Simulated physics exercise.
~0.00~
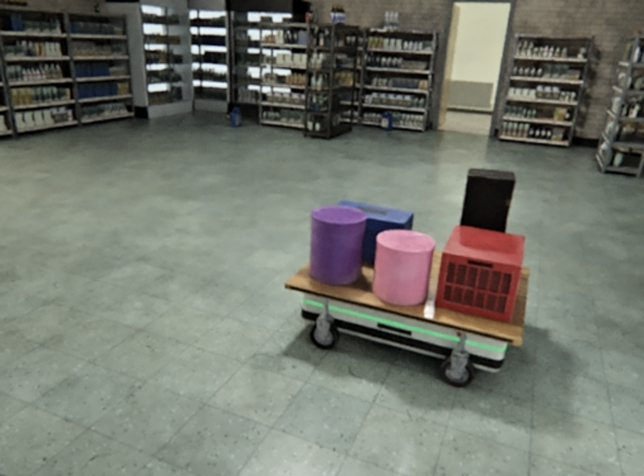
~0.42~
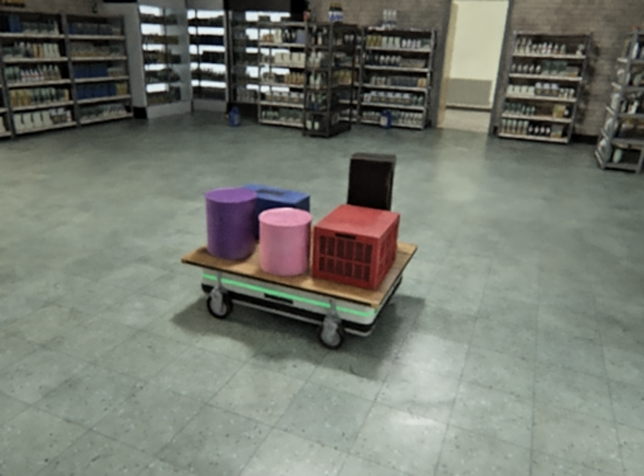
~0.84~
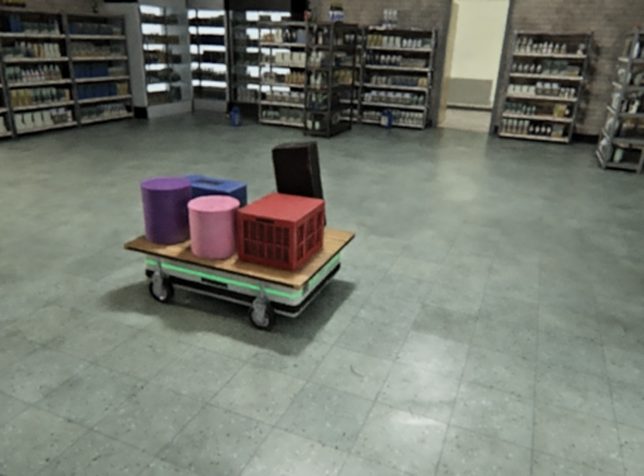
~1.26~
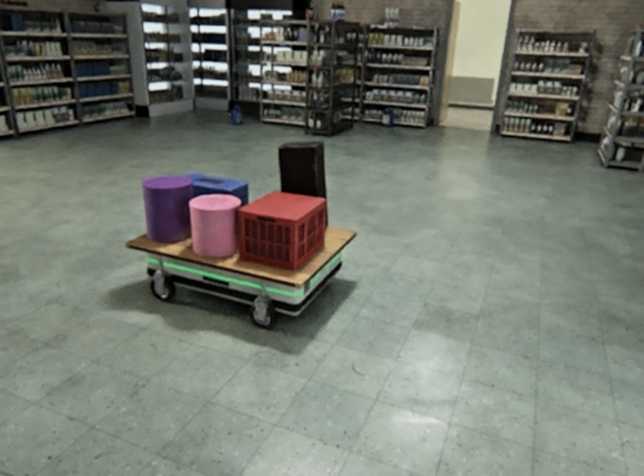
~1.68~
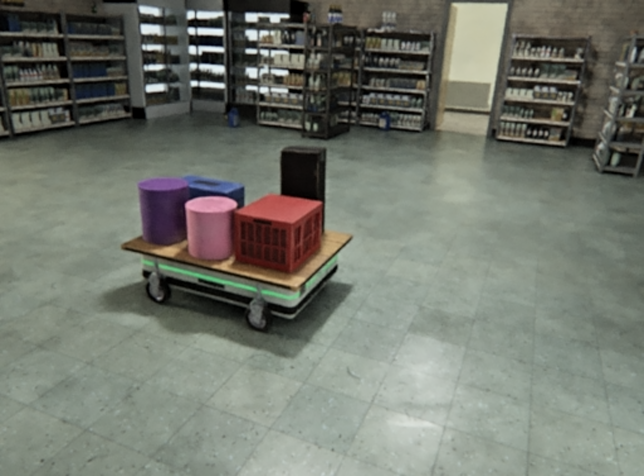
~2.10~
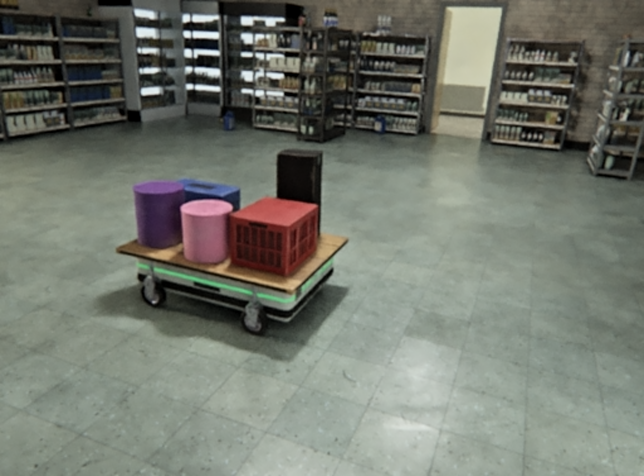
At the start, a low wheeled cart with a flat wooden top stands right of centre on a tiled floor, shelves lining the far wall. It carries a purple pail, a pink pail, a red crate, a blue toolbox and an upright black box. The cart rolls left and slightly away, its load riding along. As it reaches the left side, the tall black box tips into a lean while the other items stay put. The cart stands still, and the box settles upright again. At the end, the cart remains there with all five items still aboard.
